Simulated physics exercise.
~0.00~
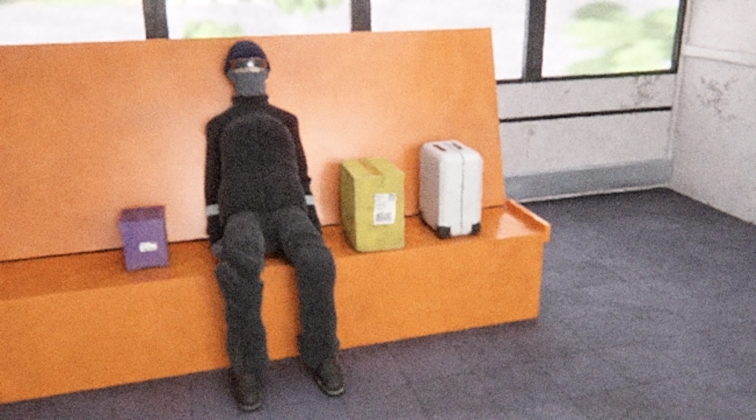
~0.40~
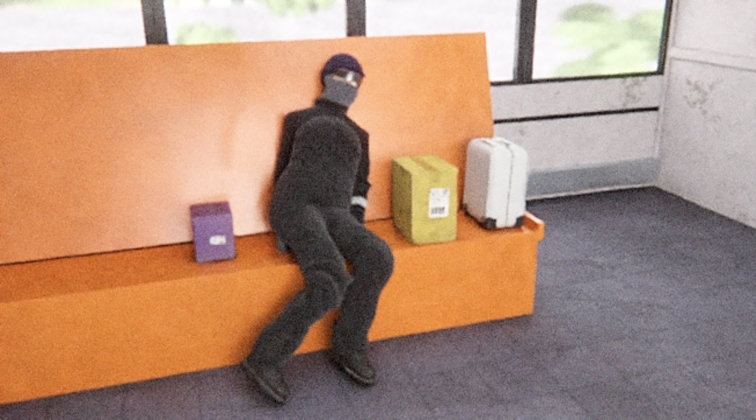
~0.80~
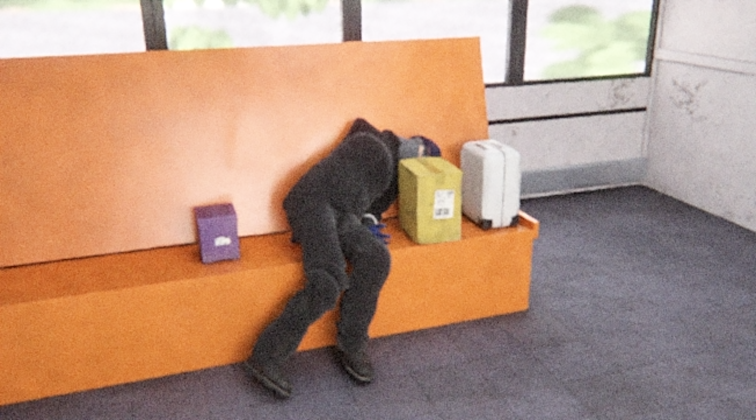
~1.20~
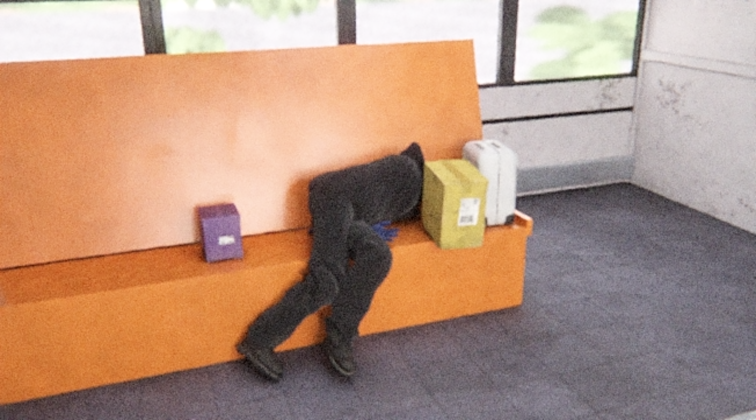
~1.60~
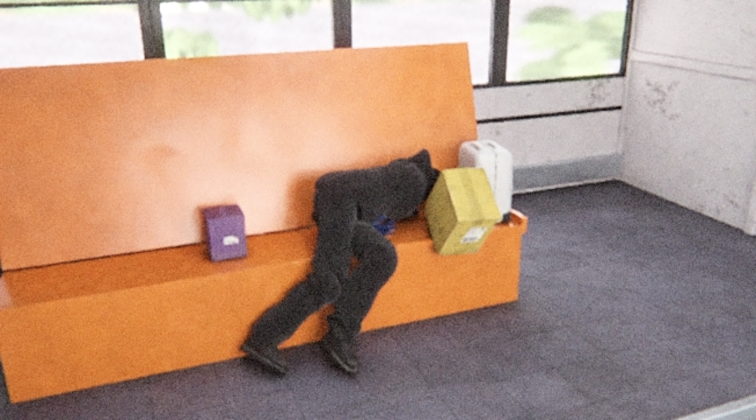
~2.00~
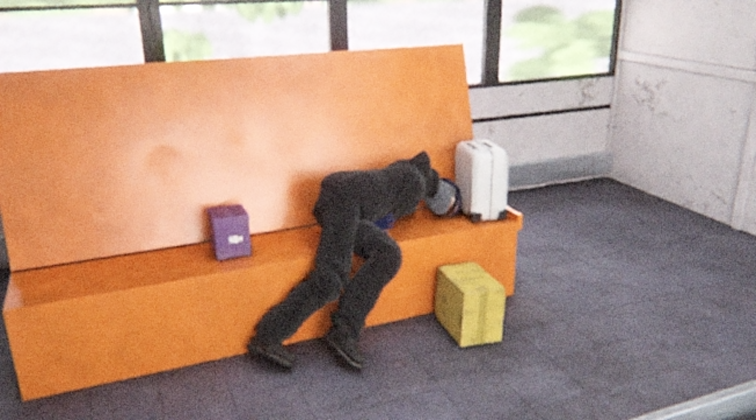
At first, a masked figure in dark clothes sits slumped on a long orange bench in a metro car, with a purple box on the left and a yellow package and a white suitcase on the right. Then the sleeper and all the luggage slide right along the seat. The limp body folds sideways, head dropping toward the yellow package and arms hanging loose. The package shifts further right, tips over the front edge and falls to the floor, landing on its side. In the end, the sleeper lies bent over beside the white suitcase, hips still on the seat, while the suitcase and purple box stay upright on the bench.
